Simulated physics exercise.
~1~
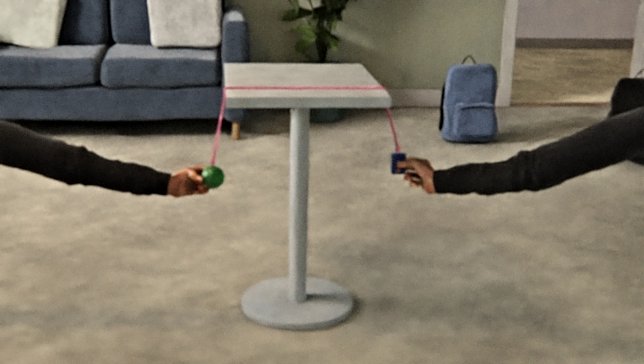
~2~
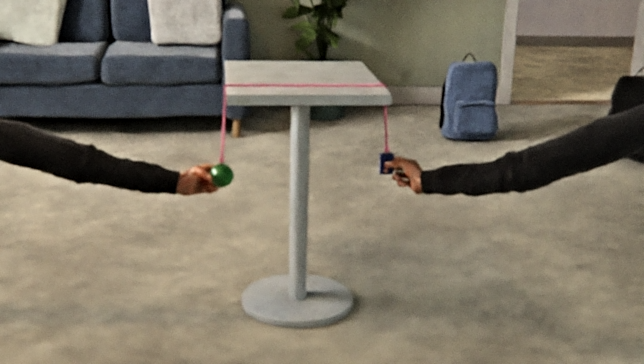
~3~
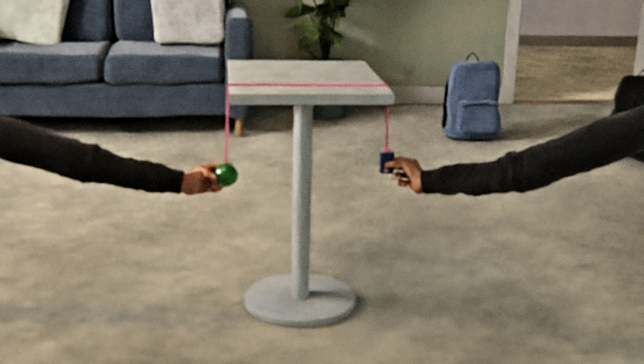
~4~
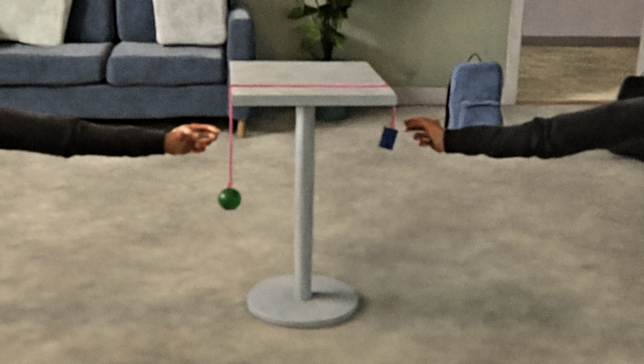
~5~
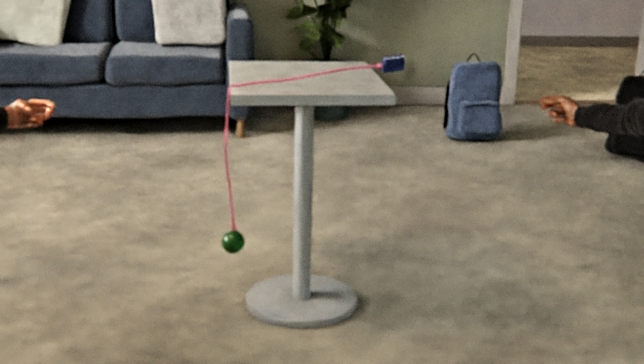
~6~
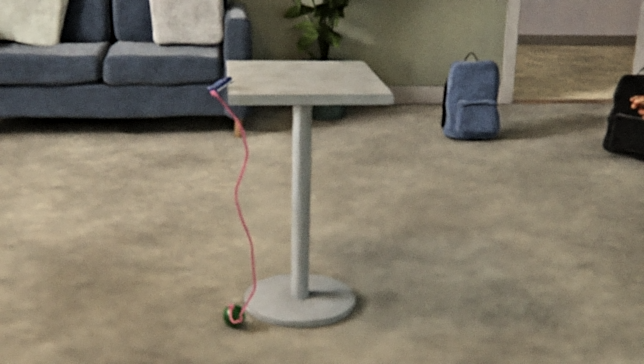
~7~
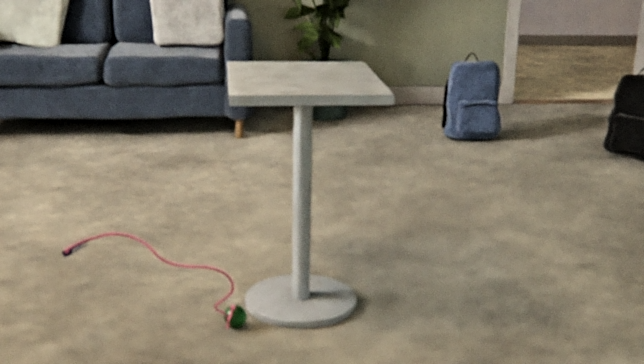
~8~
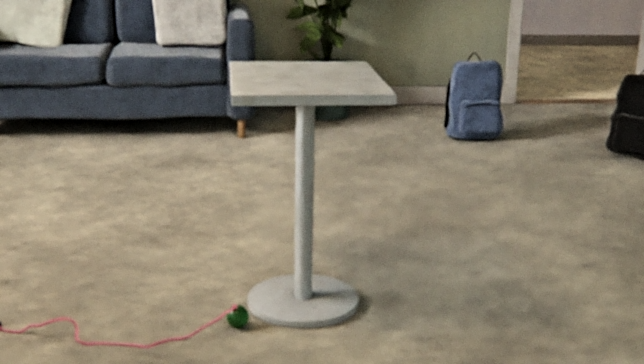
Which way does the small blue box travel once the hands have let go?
It moves to the left, rising to the tabletop, crossing to the left edge and then going down on the left side of the stand.
